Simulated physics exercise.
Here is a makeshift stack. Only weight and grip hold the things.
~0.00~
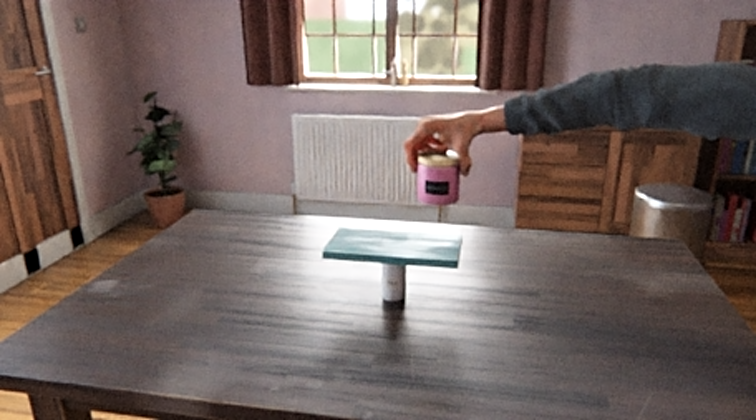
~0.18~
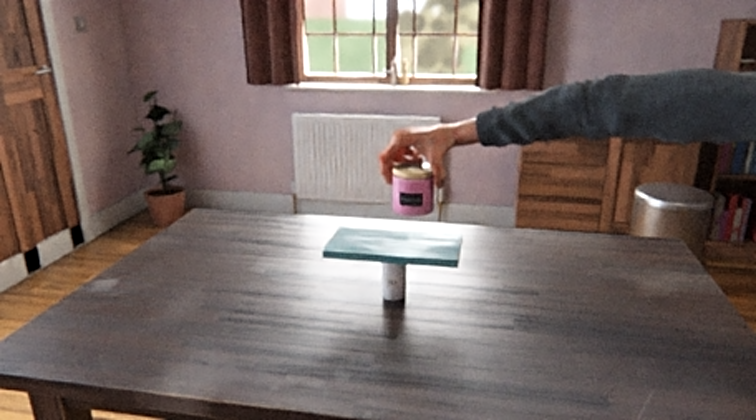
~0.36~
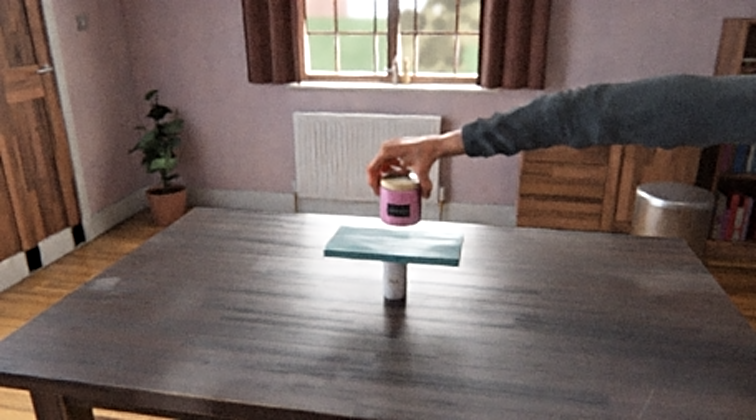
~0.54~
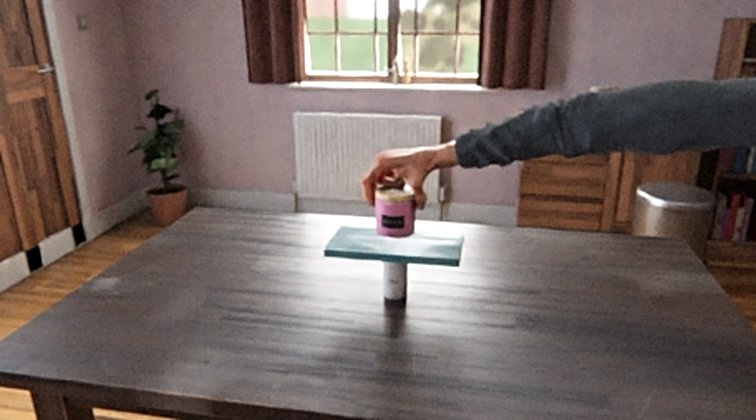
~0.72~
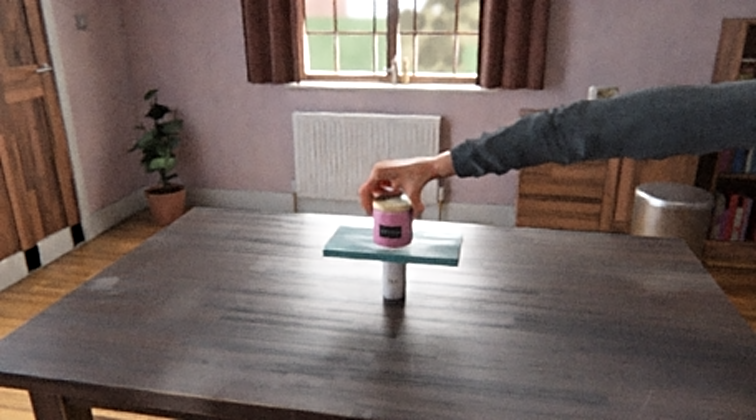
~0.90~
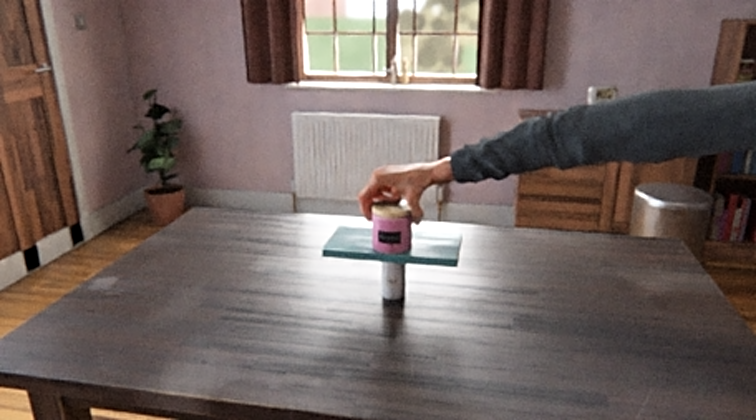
A hand lowers a pink jar onto a glass board resting on a white shaker.
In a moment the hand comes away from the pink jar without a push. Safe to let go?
As it turns out, it stays up.
After 1.20 s, no change.
After 1.90 s, pink jar resting near (392, 227).
In the end (3.5 s), all 3 unmoved. At the end, from the last picture's camera, pink jar near (392, 227). The stack keeps its balance.
